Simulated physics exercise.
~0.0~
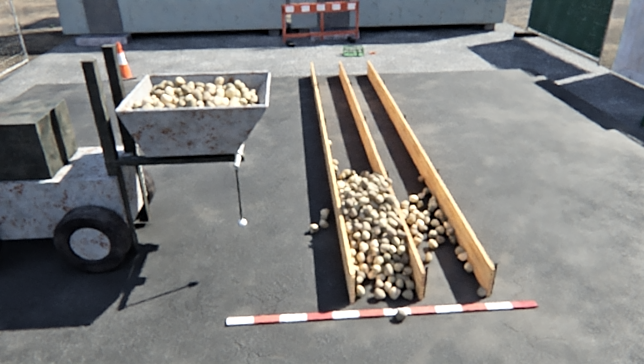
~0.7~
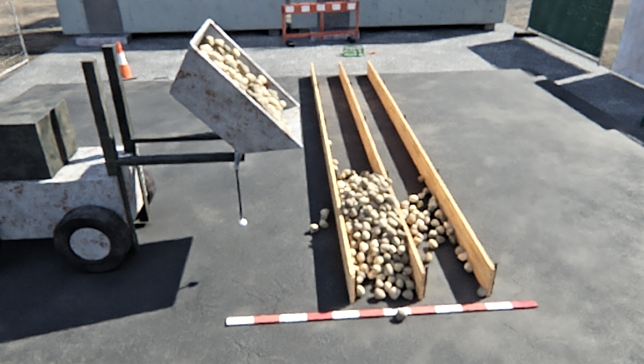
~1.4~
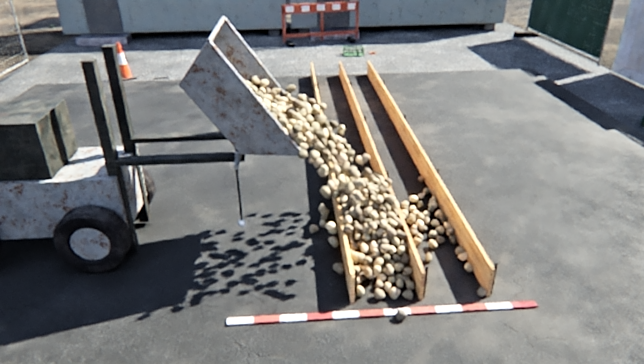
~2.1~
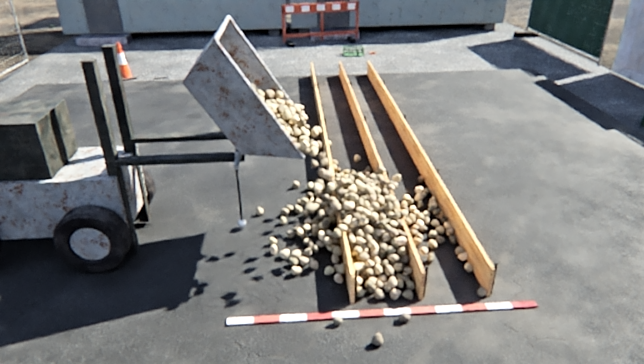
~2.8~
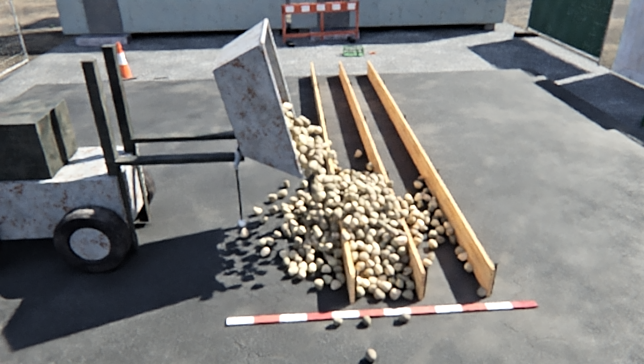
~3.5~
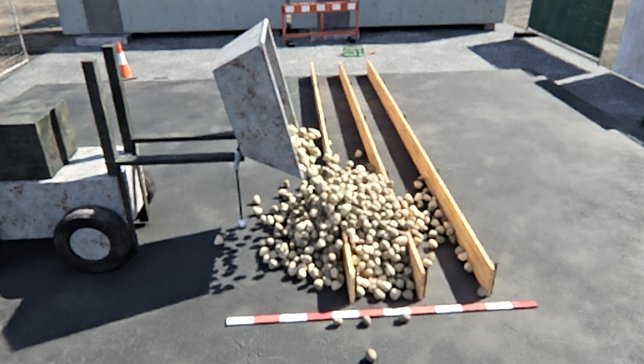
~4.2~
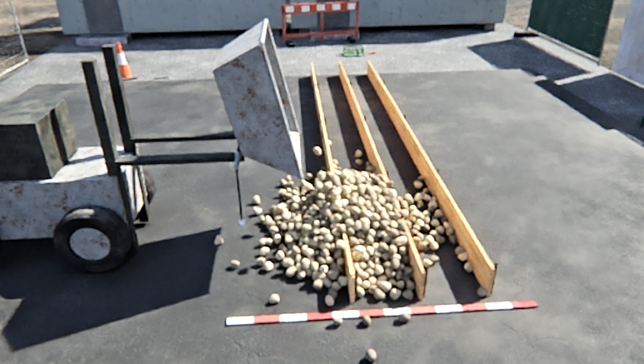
On a paved yard, a forklift tips its raised skip of cobbles towards wooden planks holding an earlier heap, pauses partway, then tilts steeper until empty; the stones pile mostly before and between the nearer planks, with a few rolling past the striped staff.
